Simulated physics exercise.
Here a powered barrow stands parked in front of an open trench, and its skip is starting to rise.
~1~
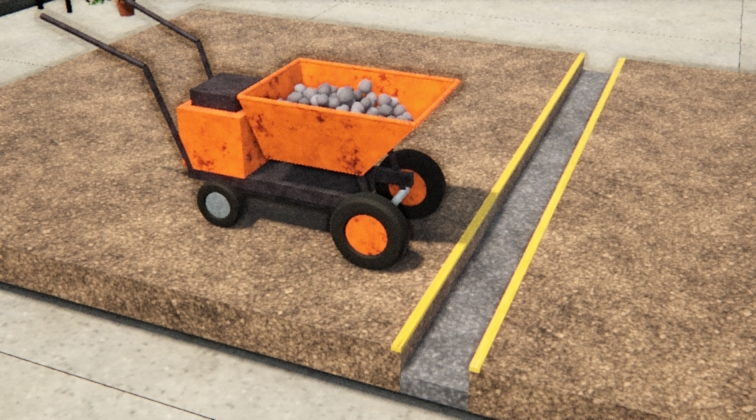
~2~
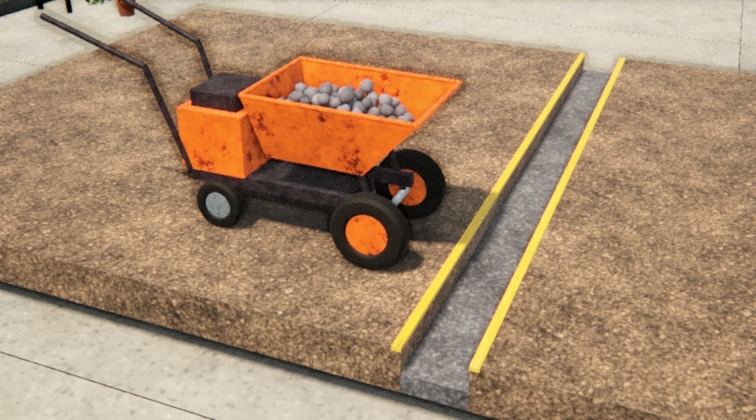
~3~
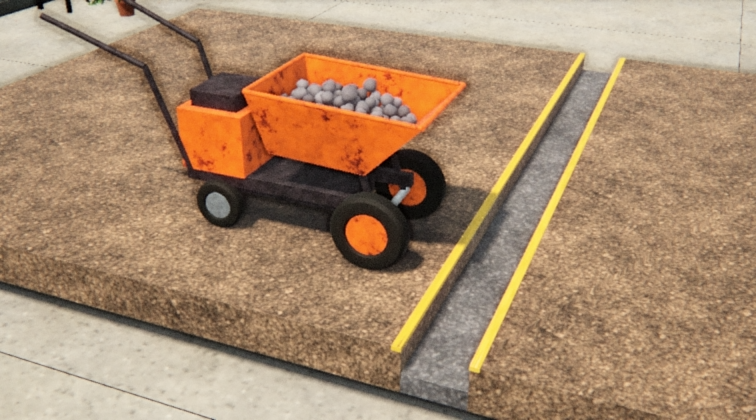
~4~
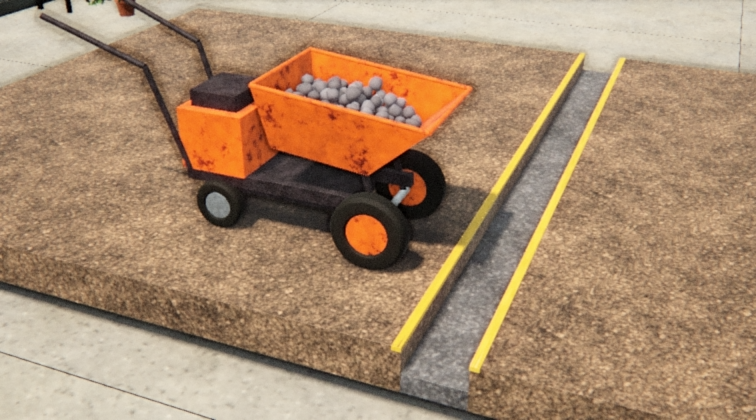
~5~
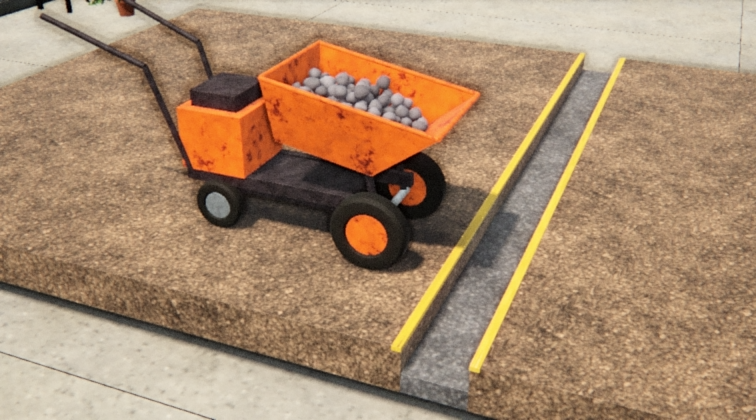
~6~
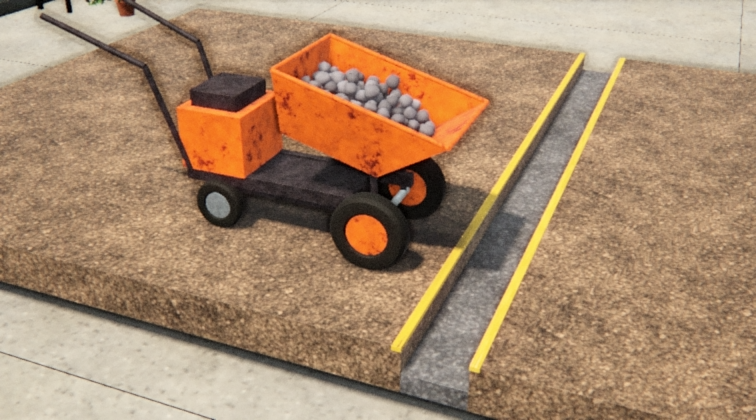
Orange powered barrow standing parked beside a yellow-edged trench, its skip of round grey cobbles slowly rising and tilting to the right.
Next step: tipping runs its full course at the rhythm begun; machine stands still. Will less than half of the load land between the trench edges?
Half not reached.
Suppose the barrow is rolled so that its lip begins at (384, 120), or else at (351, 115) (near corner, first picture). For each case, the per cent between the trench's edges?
60 and 80 in a hundred, in that order.
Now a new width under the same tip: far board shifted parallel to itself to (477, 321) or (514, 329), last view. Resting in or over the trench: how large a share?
About 0 and 40 per cent.
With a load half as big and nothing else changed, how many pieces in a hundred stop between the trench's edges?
Share: Approx. 10 %.
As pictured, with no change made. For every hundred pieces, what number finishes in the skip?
Estimate: Some 20 %.
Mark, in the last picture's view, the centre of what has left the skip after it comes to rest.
Last view, centre at rest - approx. (569, 269).
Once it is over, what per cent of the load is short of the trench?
About 0 %.
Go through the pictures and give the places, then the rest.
The first frame shows lip of the skip at (416, 125), level; top of the load at (336, 104), round cobbles; first edge of the trench at (421, 307); far edge at (495, 325), the trench over half as wide as the skip, and about half as deep as wide.
The second frame shows lip of the skip at (417, 126), level; top of the load at (337, 104).
The third frame shows lip of the skip at (422, 129), tipped barely; top of the load at (327, 99).
The fourth frame shows lip of the skip at (429, 133), tipped a little; top of the load at (327, 96).
The fifth frame shows lip of the skip at (438, 140), tipped a little; top of the load at (334, 92).
The sixth frame shows lip of the skip at (448, 148), tipped clearly; top of the load at (343, 88); first edge of the trench at (421, 307); far edge at (495, 325).
Soon, skip tipped steeply; all in the skip.
A while on, skip tipped right over; most in the skip; a stray few in or heaped over the trench; a small part beyond it; a stray few falling.
Towards the end, skip tipped right over; about a quarter in the skip; a stray few in or heaped over the trench; most beyond it.
Finally, skip tipped right over; about a quarter in the skip; a small part in or heaped over the trench; most beyond it.
